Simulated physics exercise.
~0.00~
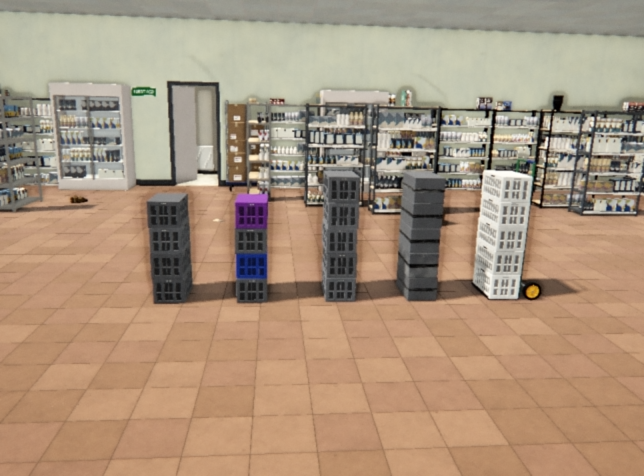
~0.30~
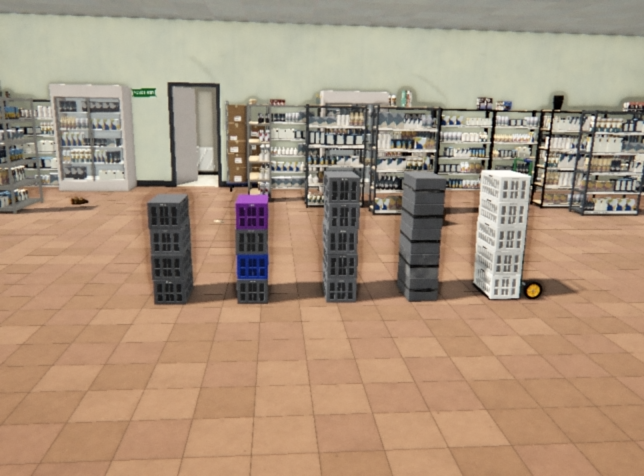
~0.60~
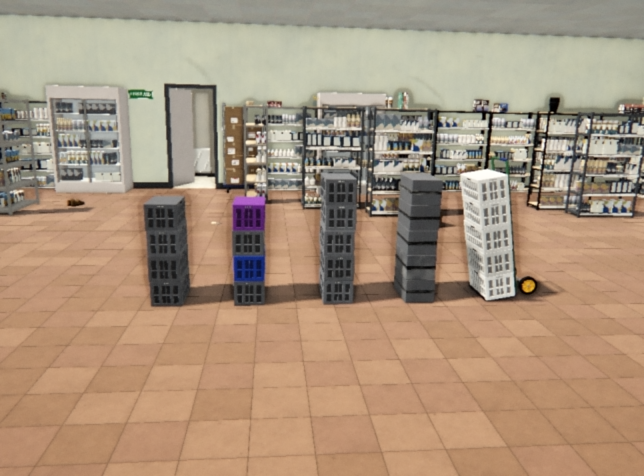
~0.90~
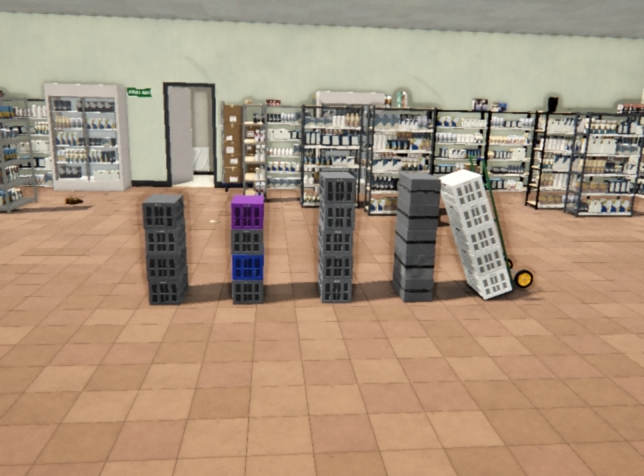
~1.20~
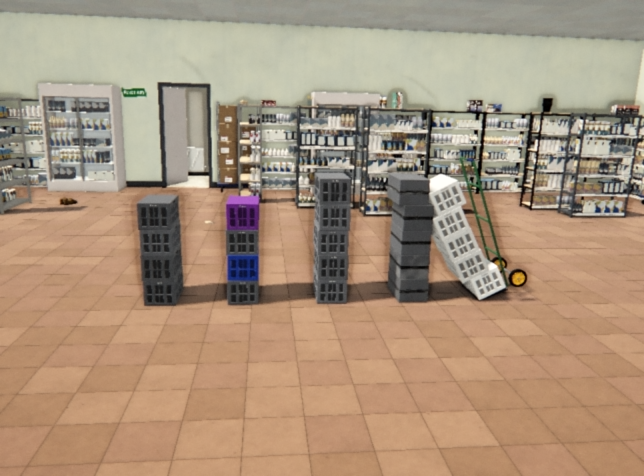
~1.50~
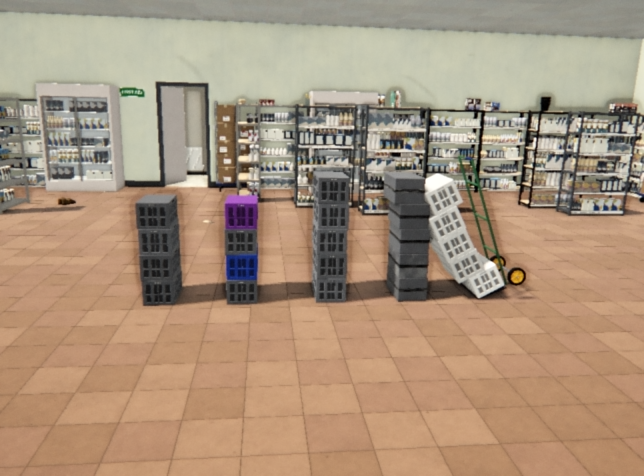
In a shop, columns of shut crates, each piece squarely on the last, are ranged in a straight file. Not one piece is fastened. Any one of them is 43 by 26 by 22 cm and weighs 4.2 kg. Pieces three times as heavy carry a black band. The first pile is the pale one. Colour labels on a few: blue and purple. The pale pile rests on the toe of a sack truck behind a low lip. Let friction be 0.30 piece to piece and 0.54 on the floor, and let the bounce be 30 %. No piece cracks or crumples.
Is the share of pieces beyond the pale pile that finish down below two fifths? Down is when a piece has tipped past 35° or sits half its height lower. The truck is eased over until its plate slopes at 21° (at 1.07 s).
Yes, below two fifths.
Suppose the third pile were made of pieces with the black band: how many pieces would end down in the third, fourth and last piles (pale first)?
Pieces down: Third pile 0, fourth pile 0, last pile 0.
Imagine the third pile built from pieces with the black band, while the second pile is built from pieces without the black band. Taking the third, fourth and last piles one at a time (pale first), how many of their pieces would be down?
Pile by pile that makes third 5, fourth 3, last 3.
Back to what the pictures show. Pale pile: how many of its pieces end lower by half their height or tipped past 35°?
That happens to 0 of them.
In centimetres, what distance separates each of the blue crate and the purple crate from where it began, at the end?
Distances: Blue 0, purple 0 (cm).
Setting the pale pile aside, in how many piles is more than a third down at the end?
That would be 0 of them.
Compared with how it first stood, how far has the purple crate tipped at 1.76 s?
Tilt: Approx. 0°.
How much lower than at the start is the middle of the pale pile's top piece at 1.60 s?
About 10 cm.
By 1.60 s, 0 of the pale pile down; none of the 18 other crates down, 2 disturbed.
When it is over (2.1 s), 0 of the pale pile down; none of the 18 other crates down, 2 disturbed; purple crate unmoved; blue crate unmoved. That is 0 per cent. In pixels of the last frame, middles, purple crate near (242, 212), blue crate near (243, 260).
